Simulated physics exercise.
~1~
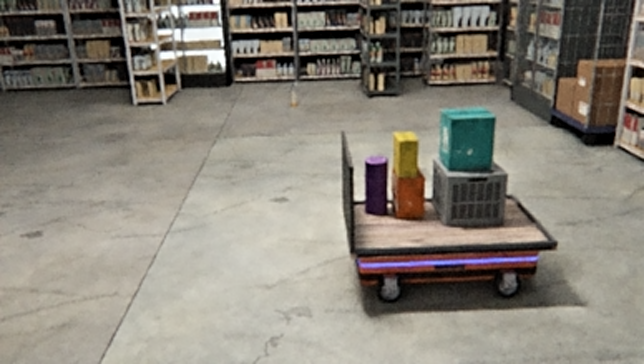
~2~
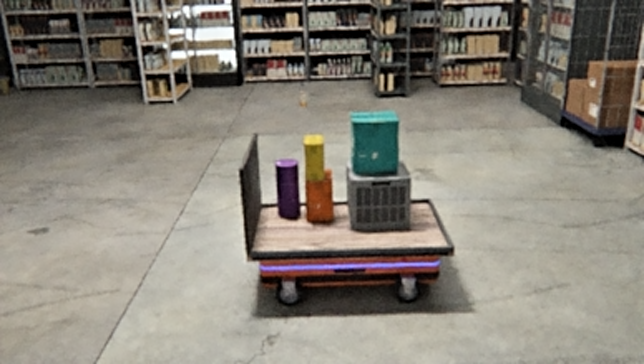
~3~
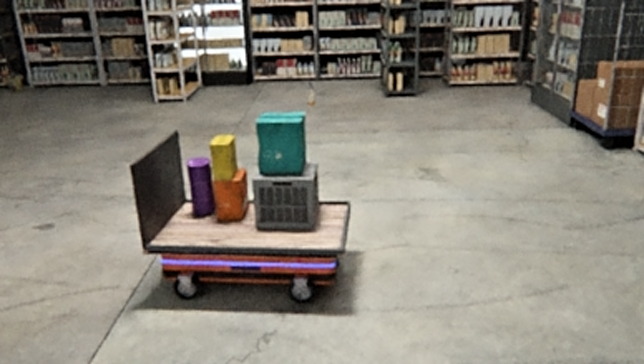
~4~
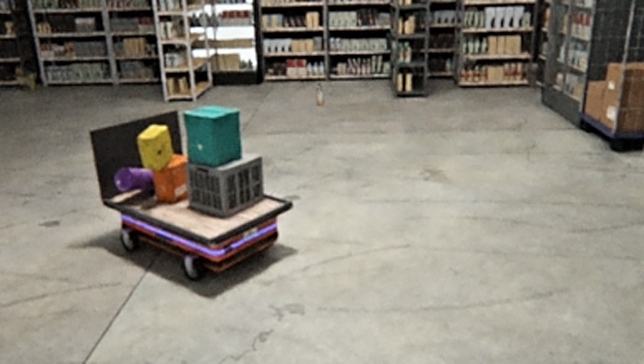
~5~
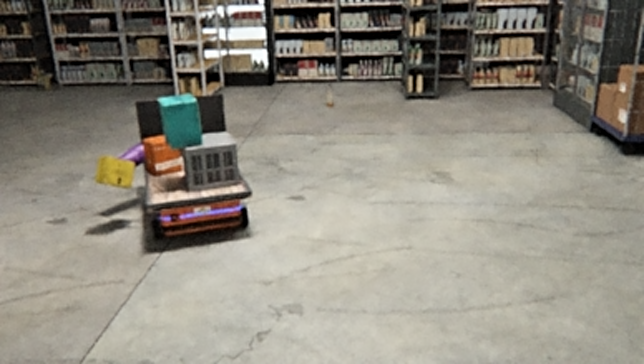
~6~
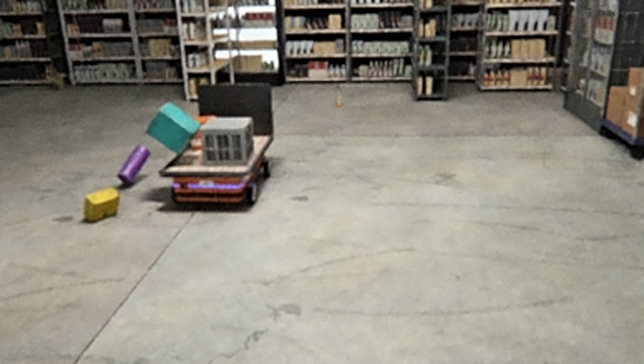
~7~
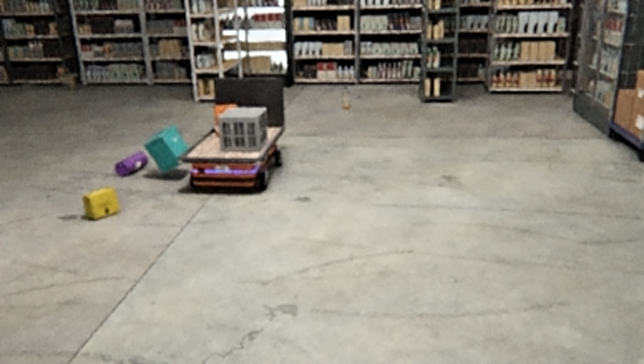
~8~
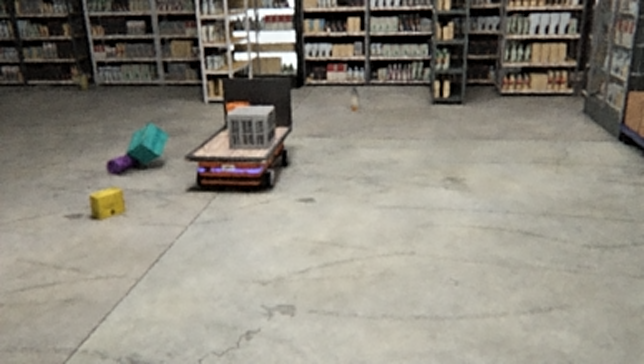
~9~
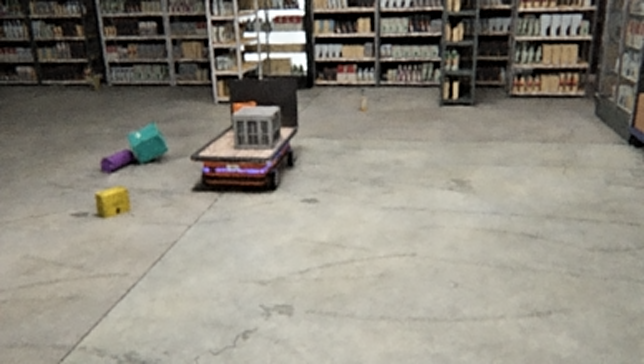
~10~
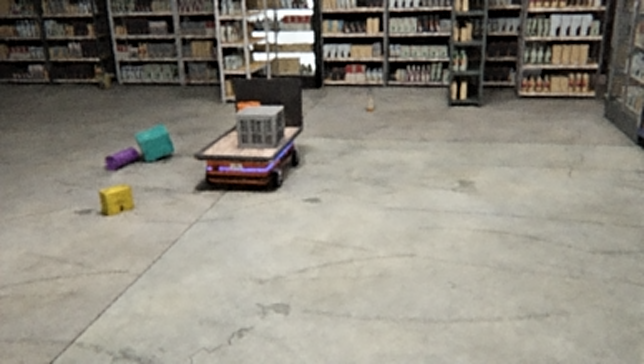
A robot cart carrying a grey crate and coloured boxes rolls left across a warehouse floor, then turns away toward the shelves as the yellow box, purple canister and turquoise box tumble off its left side, and it stops with the crate and orange parcel still aboard.
